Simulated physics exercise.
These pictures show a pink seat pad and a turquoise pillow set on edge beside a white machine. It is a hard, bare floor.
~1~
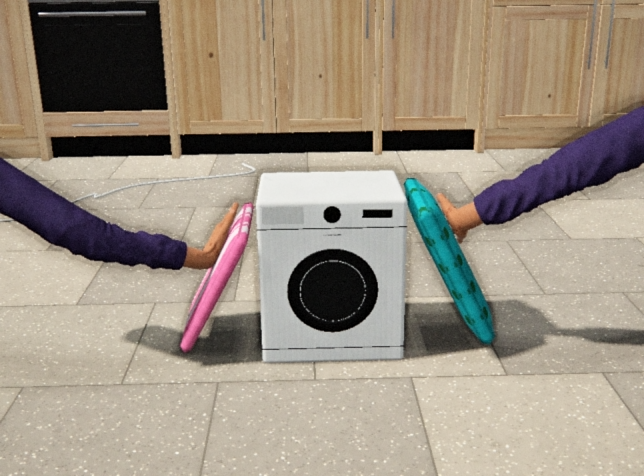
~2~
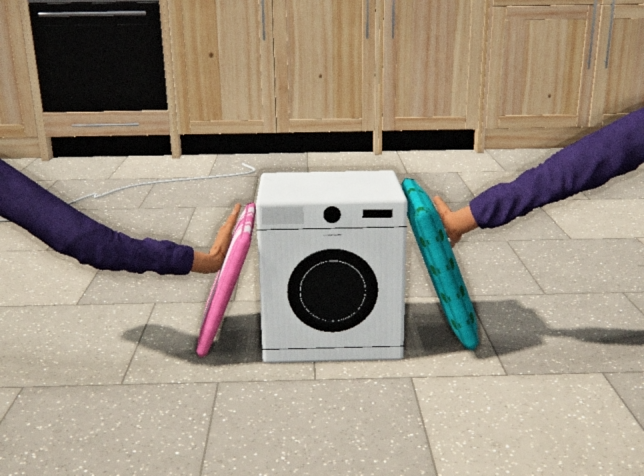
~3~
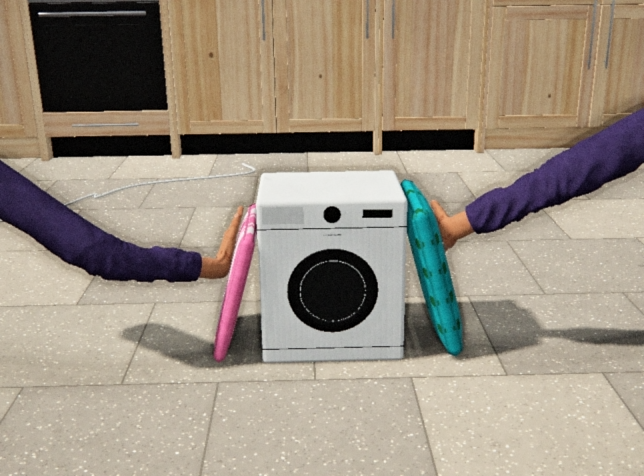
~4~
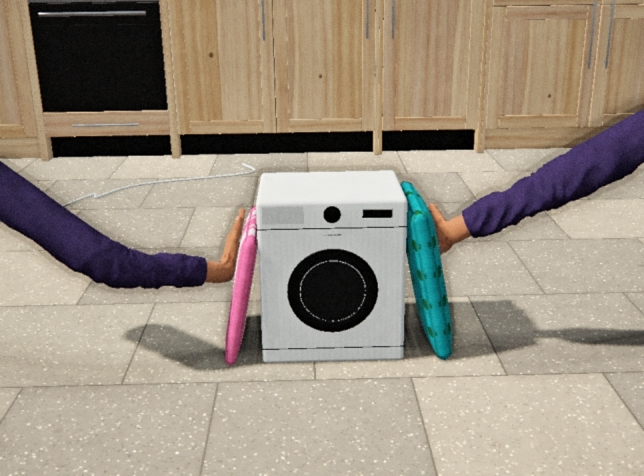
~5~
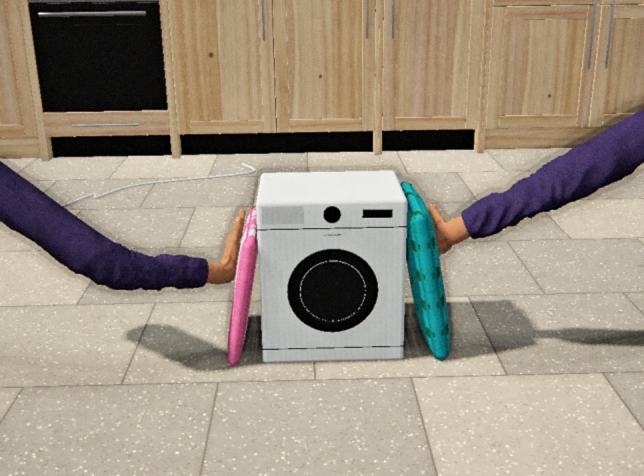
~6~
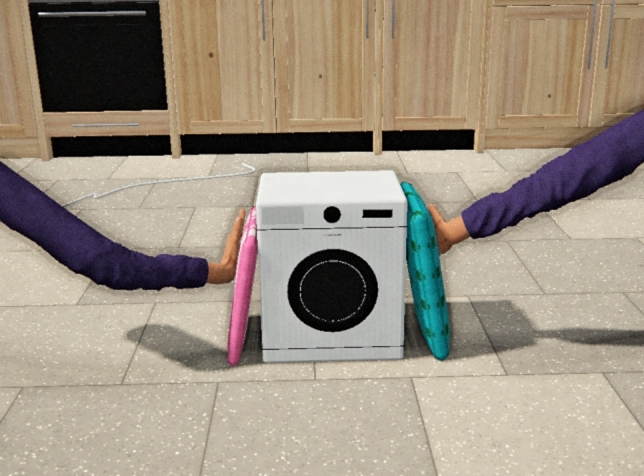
Two hands push a pink pad and a turquoise pillow nearly upright against a white machine.
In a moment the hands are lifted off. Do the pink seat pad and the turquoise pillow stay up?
The pink seat pad keeps leaning; the turquoise pillow holds its lean.
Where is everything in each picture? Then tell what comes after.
Seat pad foot (186, 348), head (242, 241); pillow foot (488, 340), head (424, 214), in the first frame.
Seat pad foot (202, 353); pillow foot (471, 346), in the second frame.
Seat pad foot (220, 358); pillow foot (455, 352), in the third frame.
Seat pad foot (231, 362); pillow foot (444, 356), in the fourth frame.
Seat pad foot (233, 362); pillow foot (441, 357), in the fifth frame.
Seat pad foot (233, 362), head (251, 244), almost upright; pillow foot (441, 357), head (419, 218), almost upright, in the sixth frame.
Then, 0.36 s on from there, seat pad propped as before near (246, 283); pillow propped as before near (423, 269).
In the end, seat pad propped as before near (246, 283); pillow propped as before near (423, 269). The pink seat pad holds its lean and the turquoise pillow remains propped up.
